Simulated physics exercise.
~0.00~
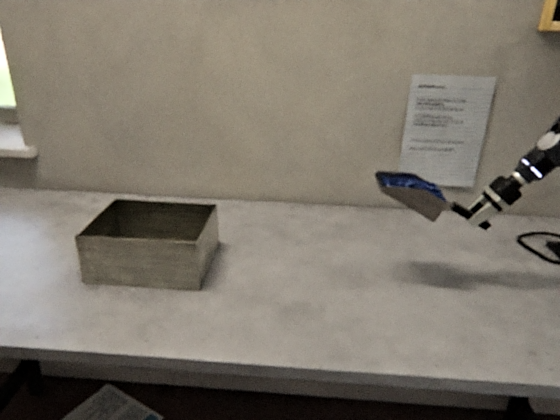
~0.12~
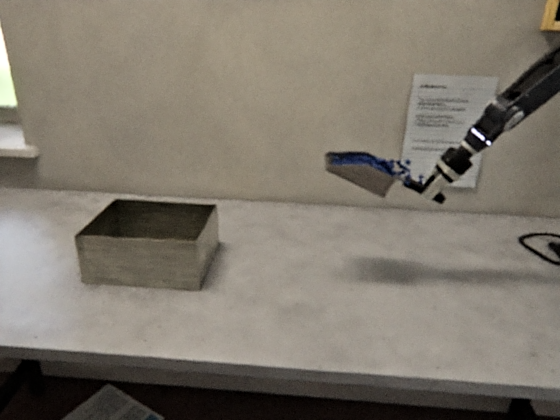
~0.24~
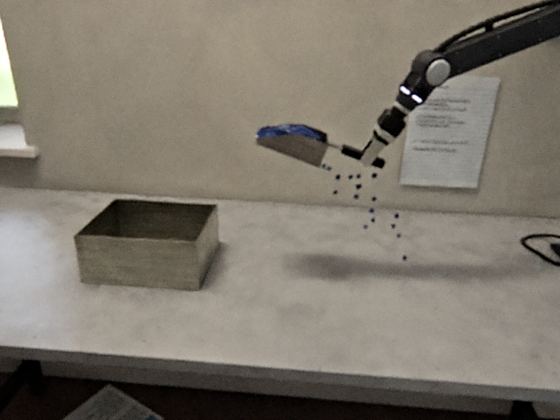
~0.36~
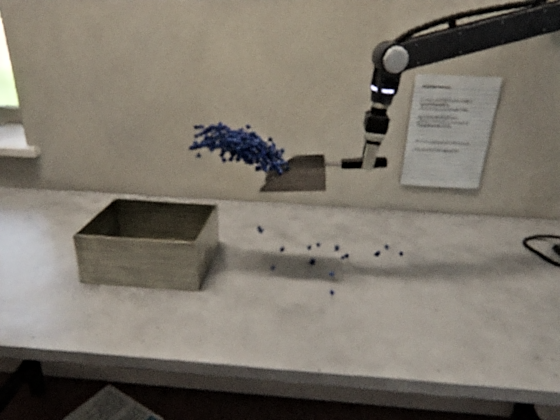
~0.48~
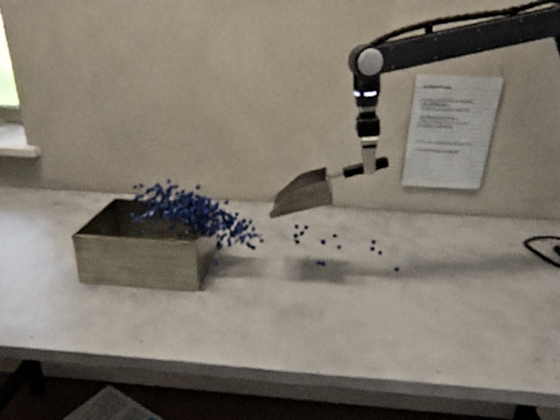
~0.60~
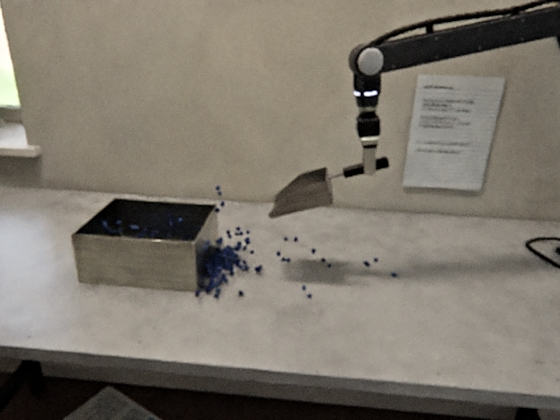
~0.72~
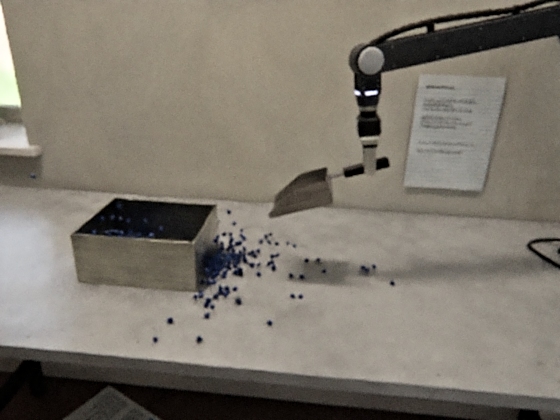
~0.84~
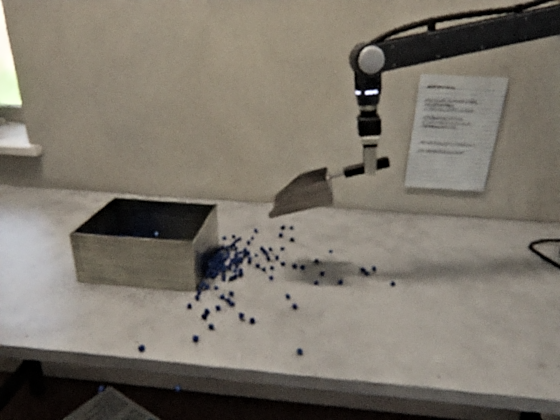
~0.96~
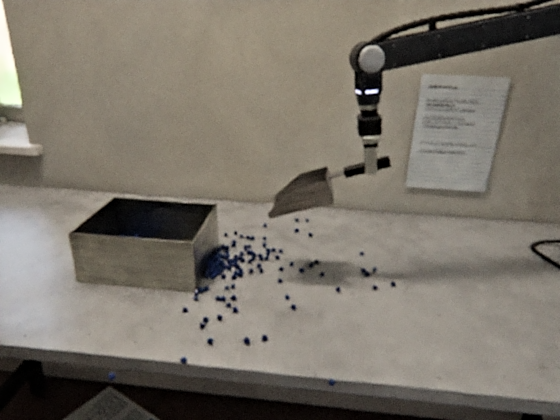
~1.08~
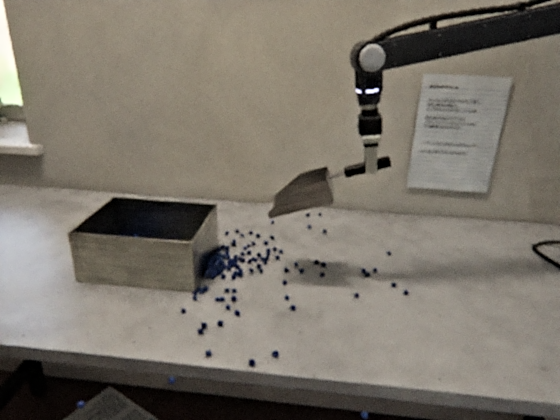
On a pale grey table against a plain wall, an open box sits at the left while a robot arm at the right holds a scoop heaped with small blue beads. The arm swings the scoop left and upward, and some beads spill off its back. It then stops short of the box and tips forward, flinging the load through the air. Many beads drop into the box, but others land beside its right wall. These scatter across the table, a few rolling over the front edge, while the emptied scoop hangs still above the spill.
